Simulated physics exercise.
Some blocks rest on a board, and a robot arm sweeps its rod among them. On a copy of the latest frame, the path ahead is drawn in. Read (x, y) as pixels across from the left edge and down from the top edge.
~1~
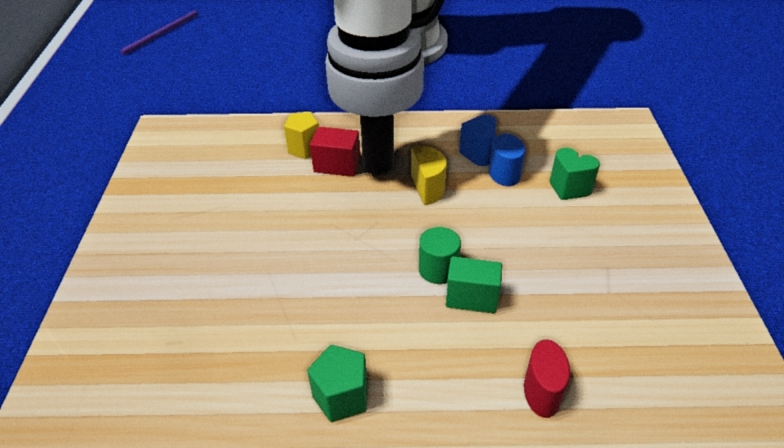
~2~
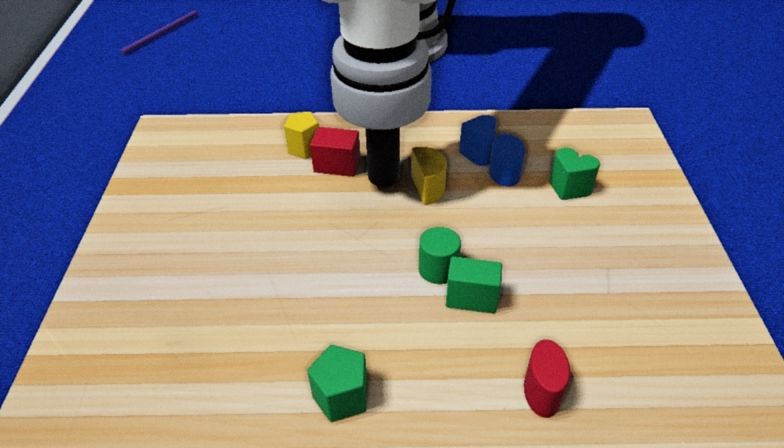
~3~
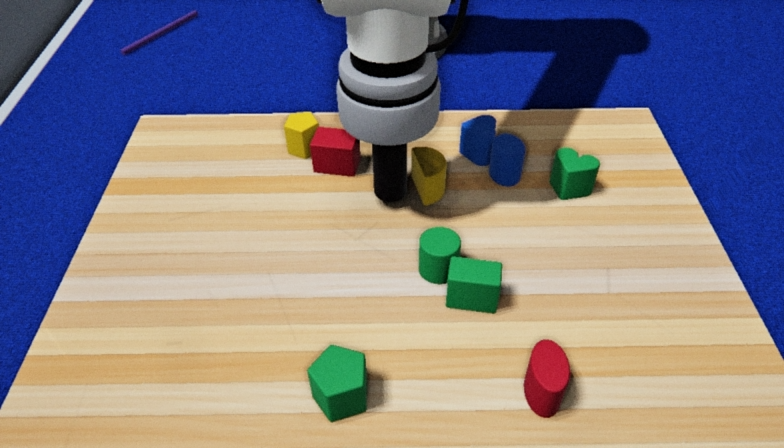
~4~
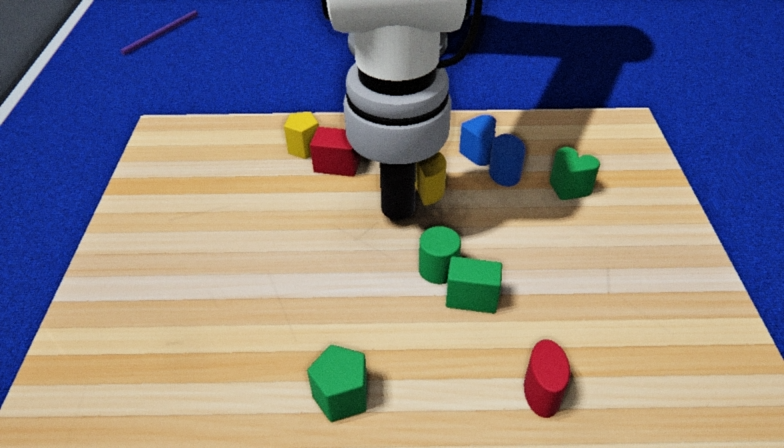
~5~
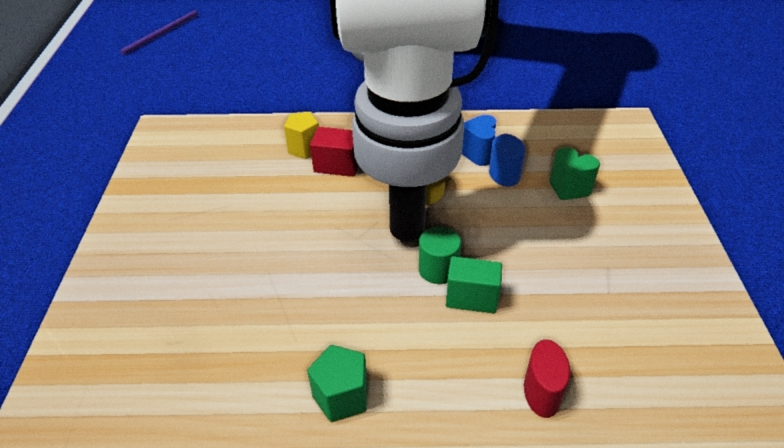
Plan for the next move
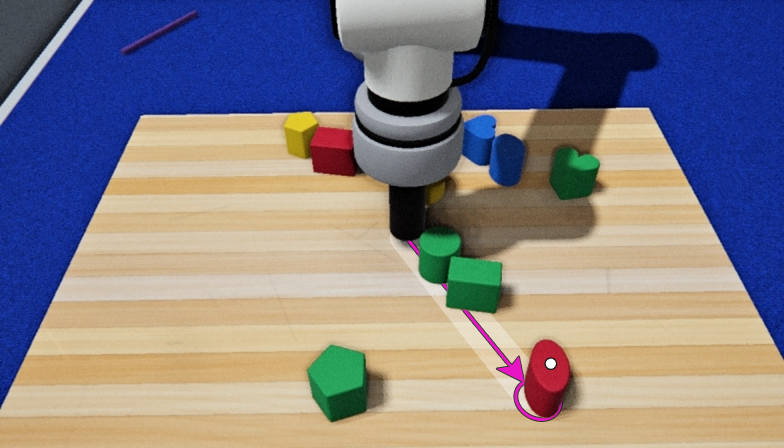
A grey and white robot arm with a black rod reaches over a striped wooden board on a blue surface, seen from above at an angle. Yellow, red and blue blocks and a green heart sit along the far side, green blocks near the middle, and a green pentagon and red oval nearer. The rod moves steadily nearer and slightly right, passing the yellow D-shaped block toward the green circular one, while the blocks and view stay still.
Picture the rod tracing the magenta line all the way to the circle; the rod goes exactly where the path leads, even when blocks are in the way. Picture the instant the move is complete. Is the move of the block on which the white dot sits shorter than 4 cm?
My answer is yes.
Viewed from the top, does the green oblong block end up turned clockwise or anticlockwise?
Bird's-eye view: Counterclockwise.
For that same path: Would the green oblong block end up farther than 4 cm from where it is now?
I'd say yes.
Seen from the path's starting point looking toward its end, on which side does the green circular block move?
With start-to-end as forward, it shifts right.
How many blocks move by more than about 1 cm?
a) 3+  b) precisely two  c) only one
My pick is a.
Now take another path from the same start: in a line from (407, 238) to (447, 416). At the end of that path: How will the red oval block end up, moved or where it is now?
The red oval block keeps its place.
The line goes straight from (407, 238) to (538, 399); the dot is on the red oval block.
On the path given first. One third of the way, rod (445, 276); green circular block (465, 286); green oblong block (504, 299), turned 90° anticlockwise.
Two thirds of the way, rod (489, 328); green circular block (488, 347); green oblong block (531, 309), turned 95° anticlockwise.
At the end, rod (541, 390); yellow D-shaped block unmoved; green circular block (494, 378); green oblong block (543, 312), turned 125° anticlockwise; red oval block (589, 392).
